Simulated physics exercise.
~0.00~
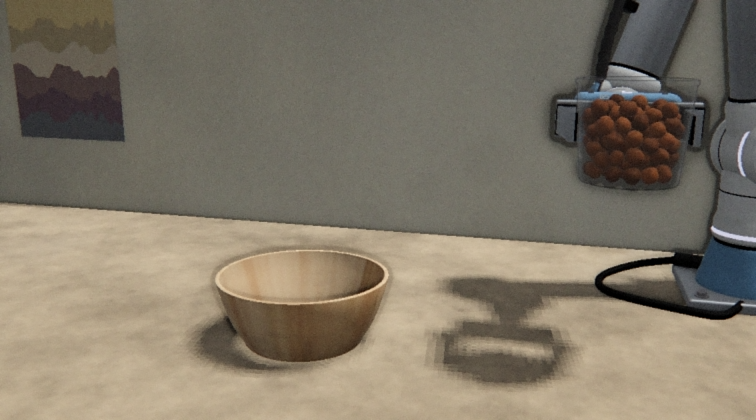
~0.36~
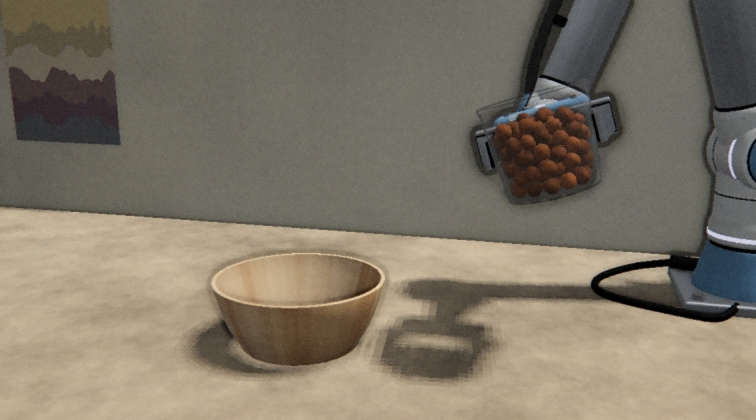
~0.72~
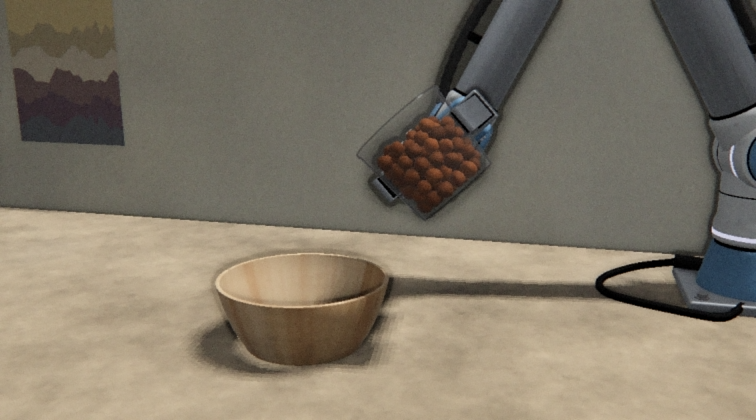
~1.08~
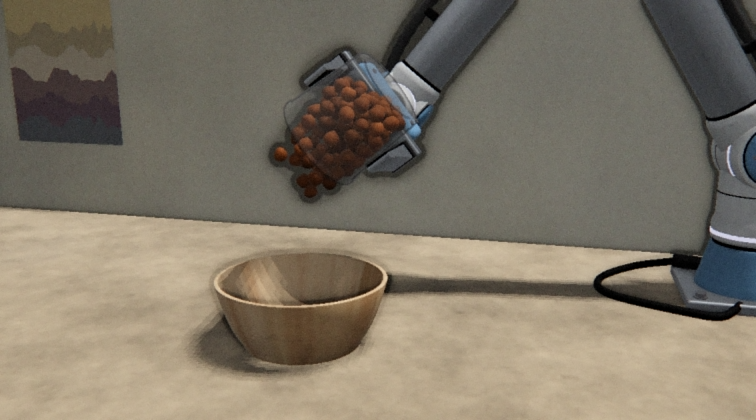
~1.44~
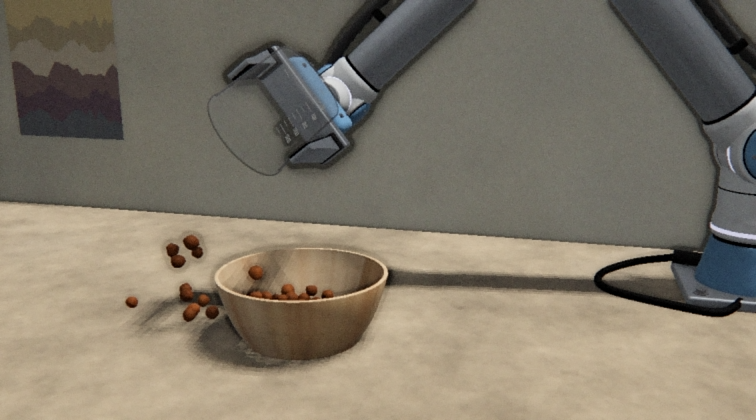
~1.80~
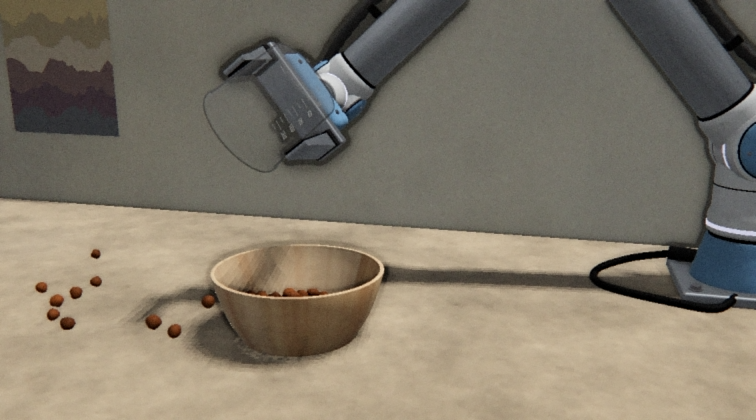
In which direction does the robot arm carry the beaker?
The robot arm carries the beaker to the left, toward the wooden bowl.
In the video, a robot arm carries a clear beaker of hazelnuts left toward a wooden bowl and tips it over, pouring them out. Most land in the bowl, while several scatter on the table to its left, and the emptied beaker stays tilted above.
